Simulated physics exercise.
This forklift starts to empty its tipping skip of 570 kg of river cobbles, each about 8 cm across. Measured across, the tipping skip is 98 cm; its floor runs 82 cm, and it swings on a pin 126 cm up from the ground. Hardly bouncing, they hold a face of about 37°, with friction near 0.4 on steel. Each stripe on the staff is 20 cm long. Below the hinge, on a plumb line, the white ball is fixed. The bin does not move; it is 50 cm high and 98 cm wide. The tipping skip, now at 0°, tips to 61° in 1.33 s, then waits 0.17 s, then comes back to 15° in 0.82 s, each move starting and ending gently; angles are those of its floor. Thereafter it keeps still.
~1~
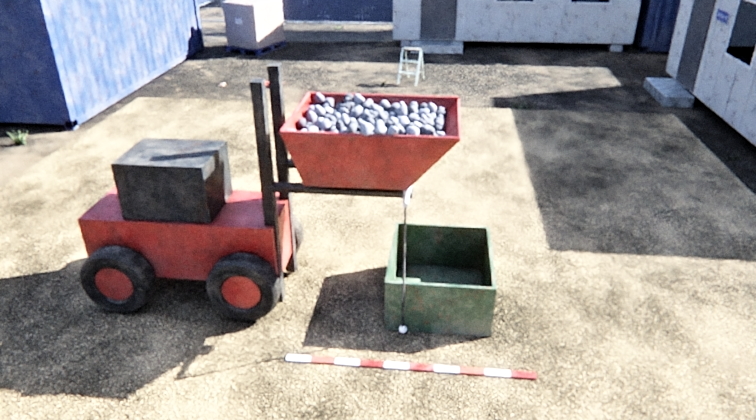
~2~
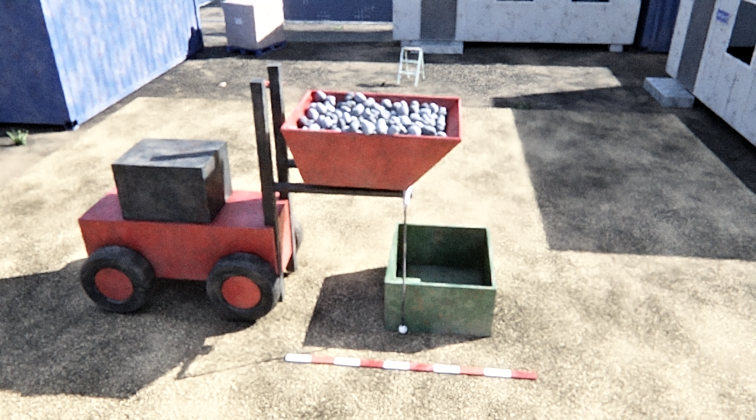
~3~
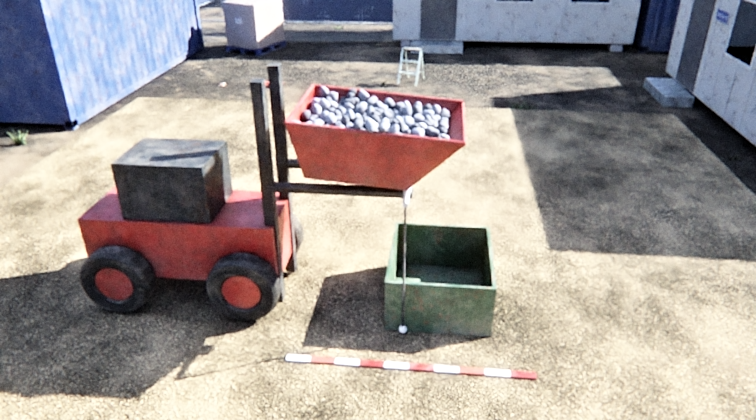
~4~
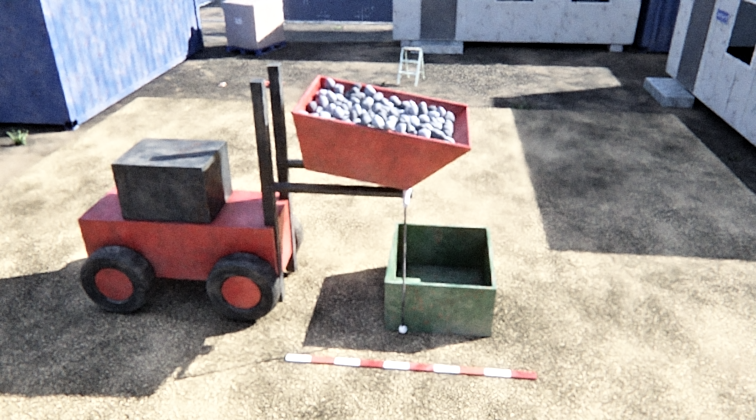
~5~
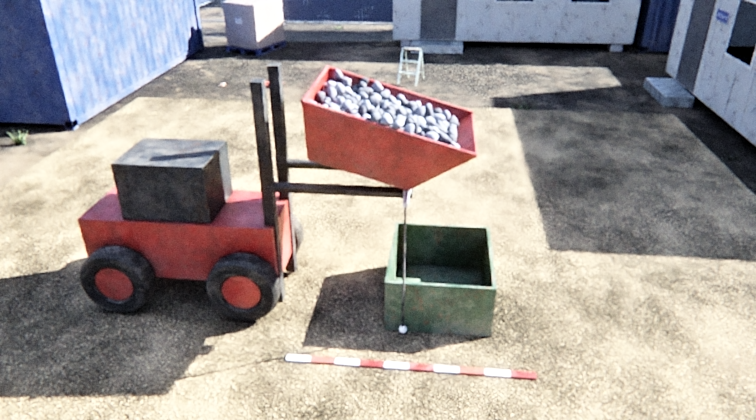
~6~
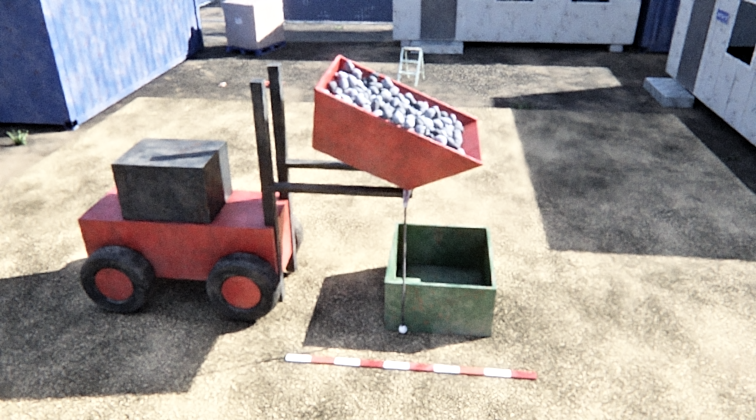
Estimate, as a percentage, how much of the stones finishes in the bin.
I would say roughly 0 per cent.
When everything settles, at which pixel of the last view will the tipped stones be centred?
At about pixel (558, 304) in the last view.
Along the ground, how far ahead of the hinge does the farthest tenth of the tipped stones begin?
Some 200 cm out from the hinge.
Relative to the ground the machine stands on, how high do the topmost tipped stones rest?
About 18 cm above it.
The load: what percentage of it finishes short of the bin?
0%, roughly.
A little later the floor is at 52°; 100 % in the tipping skip; the foremost stones are at (478, 177).
Then the floor is at 61°; 89 % in the tipping skip, 1 % in the bin, 10 % beside or beyond the bin; the foremost stones are at (533, 263).
Later still the floor is at 15°; 49 % in the tipping skip, 1 % in the bin, 51 % beside or beyond the bin; the foremost stones are at (733, 308).
In the end the floor is at 15°; 49 % in the tipping skip, 1 % in the bin, 51 % beside or beyond the bin; the foremost stones are at (752, 309).
